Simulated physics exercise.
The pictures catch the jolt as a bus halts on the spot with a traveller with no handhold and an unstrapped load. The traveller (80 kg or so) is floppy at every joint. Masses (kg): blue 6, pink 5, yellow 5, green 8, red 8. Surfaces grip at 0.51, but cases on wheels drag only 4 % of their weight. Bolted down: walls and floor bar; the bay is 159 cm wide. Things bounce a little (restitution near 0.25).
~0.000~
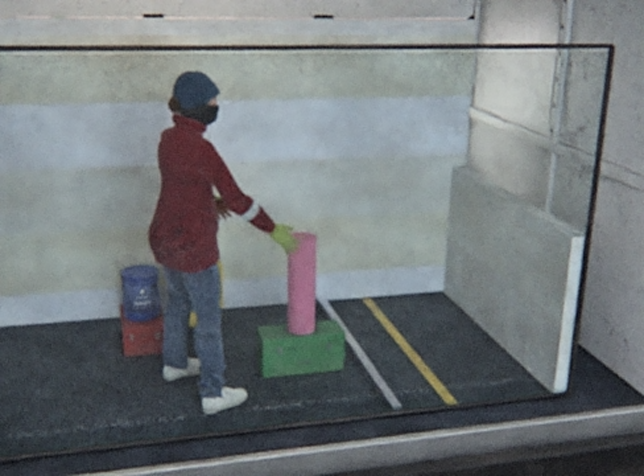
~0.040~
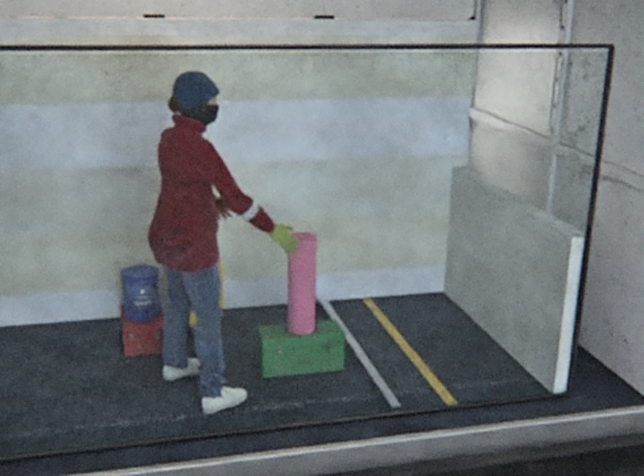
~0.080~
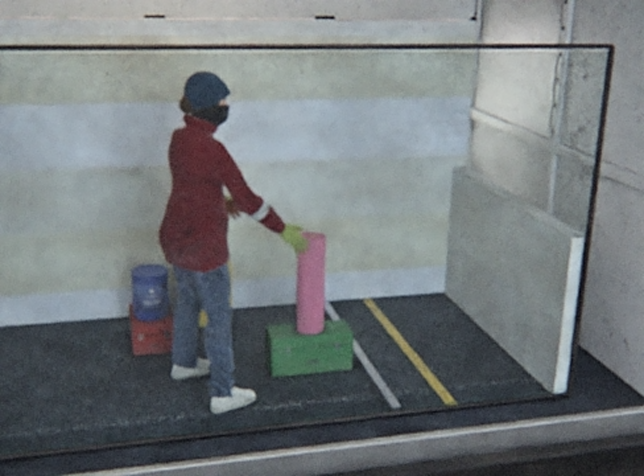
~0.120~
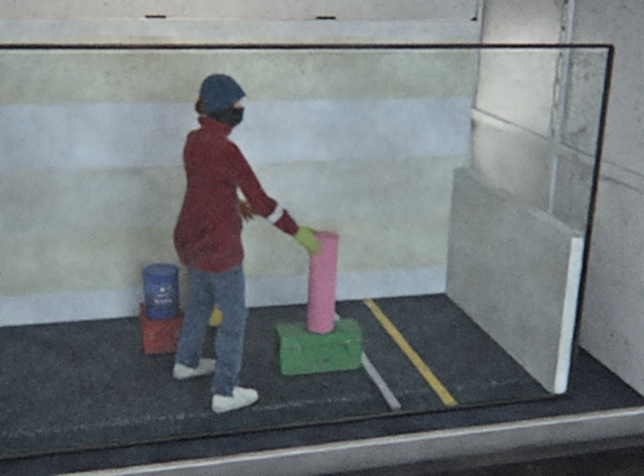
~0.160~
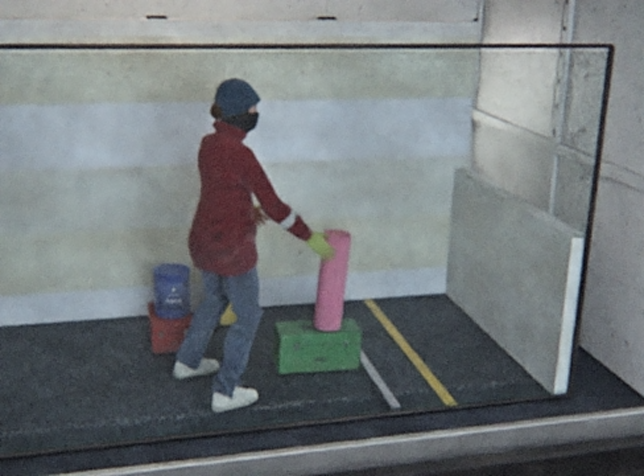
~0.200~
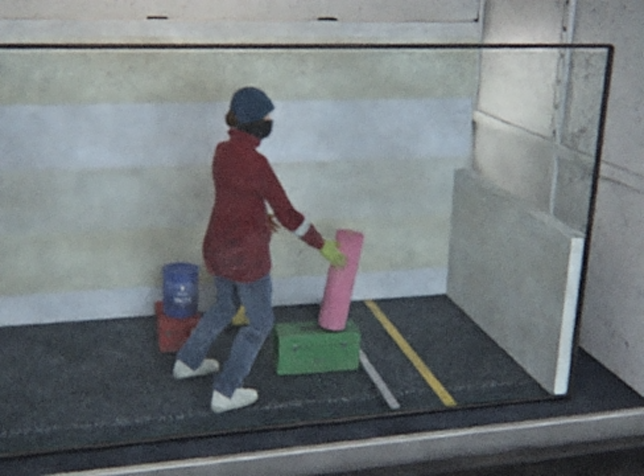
A shallow bay with a dark floor and pale striped back wall is seen through a clear front from a fixed, slightly raised view. A masked figure in a blue cap and red top rests a gloved hand on a pink cylinder on a green box, left of a pale panel, with a blue bucket on a red box behind. After barely moving, everything loose shifts right, then figure and cylinder lean right.
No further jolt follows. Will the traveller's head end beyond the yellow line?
Here the traveller's head gets past the yellow line.
After 0.40 s the traveller's head is 64 cm short of the yellow line, near (321, 194) in the last picture's view.
After 0.65 s the traveller's head is 3 cm short of the yellow line, near (416, 303) in the last picture's view; the red toolbox 127 cm short of the yellow line, tilted 0°.
After 1.05 s the traveller's head is 21 cm past the yellow line, near (462, 360) in the last picture's view; the red toolbox 127 cm short of the yellow line, tilted 0°.
After 1.9 s, blue bucket stops short of the yellow line; green toolbox stops short of the yellow line; red toolbox stops short of the yellow line; traveller's hips stop short of the yellow line; traveller's head crosses the yellow line.
